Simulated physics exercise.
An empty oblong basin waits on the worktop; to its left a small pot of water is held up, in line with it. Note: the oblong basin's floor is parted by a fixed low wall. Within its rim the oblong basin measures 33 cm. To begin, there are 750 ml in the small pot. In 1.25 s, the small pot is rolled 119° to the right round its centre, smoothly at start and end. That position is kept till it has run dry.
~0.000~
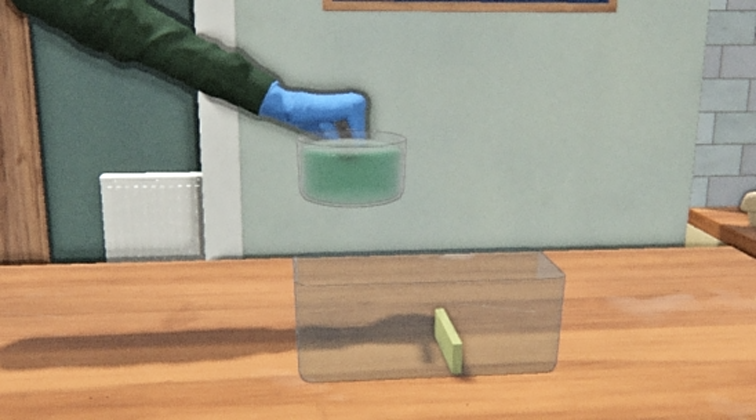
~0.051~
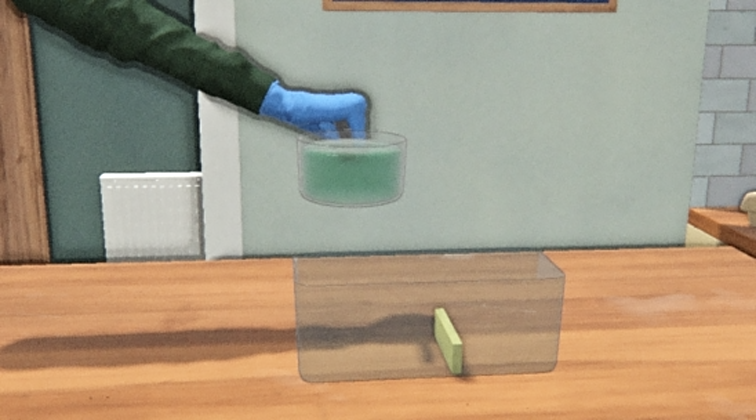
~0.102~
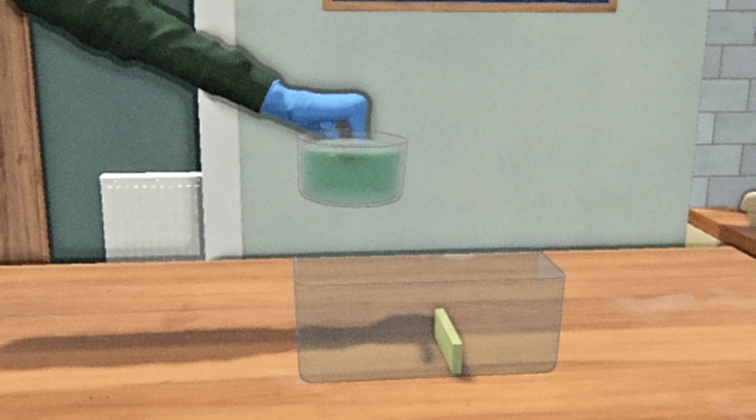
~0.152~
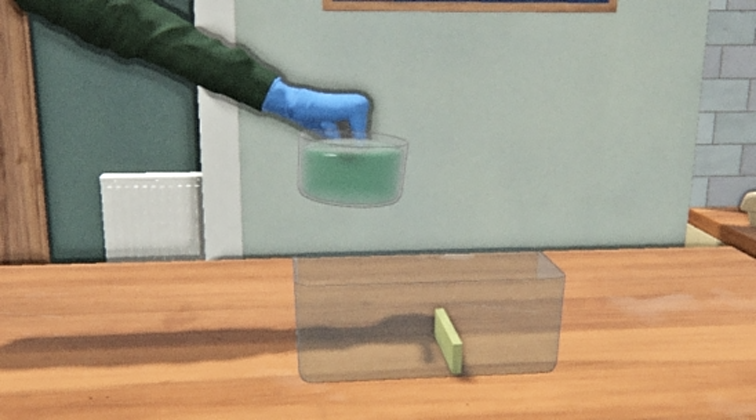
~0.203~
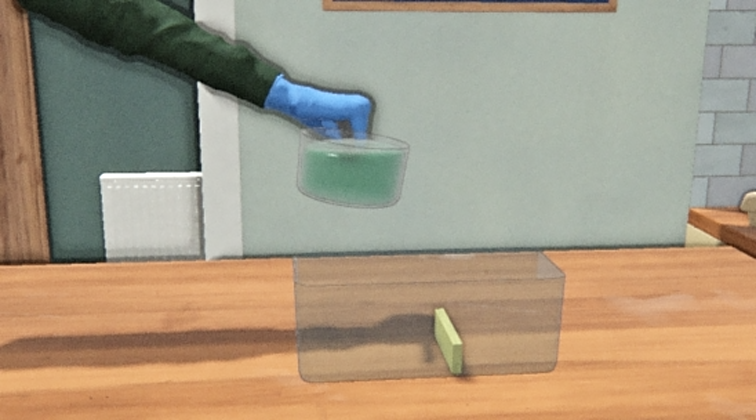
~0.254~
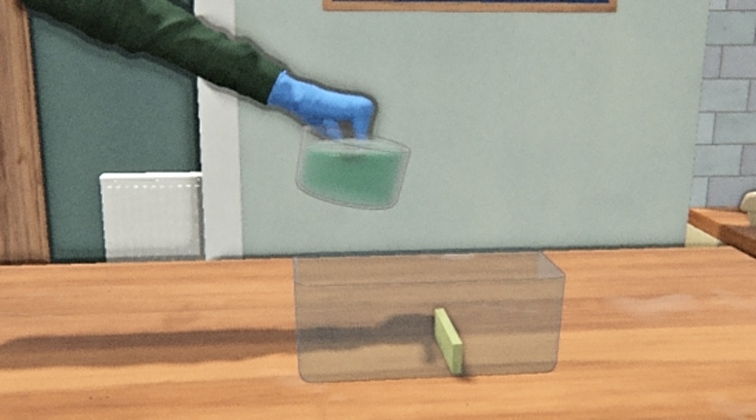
A gloved hand slightly tilts a small pot of green liquid rightward above an oblong basin.
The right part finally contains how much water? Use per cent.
About 61 in every hundred parts.
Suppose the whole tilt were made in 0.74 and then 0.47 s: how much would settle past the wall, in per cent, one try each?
About 45 %, then about 30 %.
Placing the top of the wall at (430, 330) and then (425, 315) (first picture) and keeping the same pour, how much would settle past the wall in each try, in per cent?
70 % and 75 %.
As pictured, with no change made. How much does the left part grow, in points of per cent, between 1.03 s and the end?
Near 10 percent, give or take.
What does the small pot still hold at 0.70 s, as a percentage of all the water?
Portion remaining: Approx. 48 per cent.
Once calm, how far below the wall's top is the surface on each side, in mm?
I'd say some 28 mm on the left and some 12 mm on the right.
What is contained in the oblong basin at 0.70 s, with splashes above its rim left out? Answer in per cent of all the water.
About 20 per cent.
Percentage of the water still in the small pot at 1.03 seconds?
Near 5 in a hundred.
By 0.70 s the tilt is 71° and 49 per cent is still to pour, 4 is left of the wall and 16 right of it.
By 1.03 s the tilt is 110° and 5 per cent is still to pour, 28 is left of the wall and 61 right of it.
By 1.38 s the tilt is 119° and 0 per cent is still to pour, 39 is left of the wall and 61 right of it.
By 1.75 s the tilt is 119° and 0 per cent is still to pour, 39 is left of the wall and 61 right of it.
At rest 39 per cent lies left of the wall, 61 right of it and 0 outside.
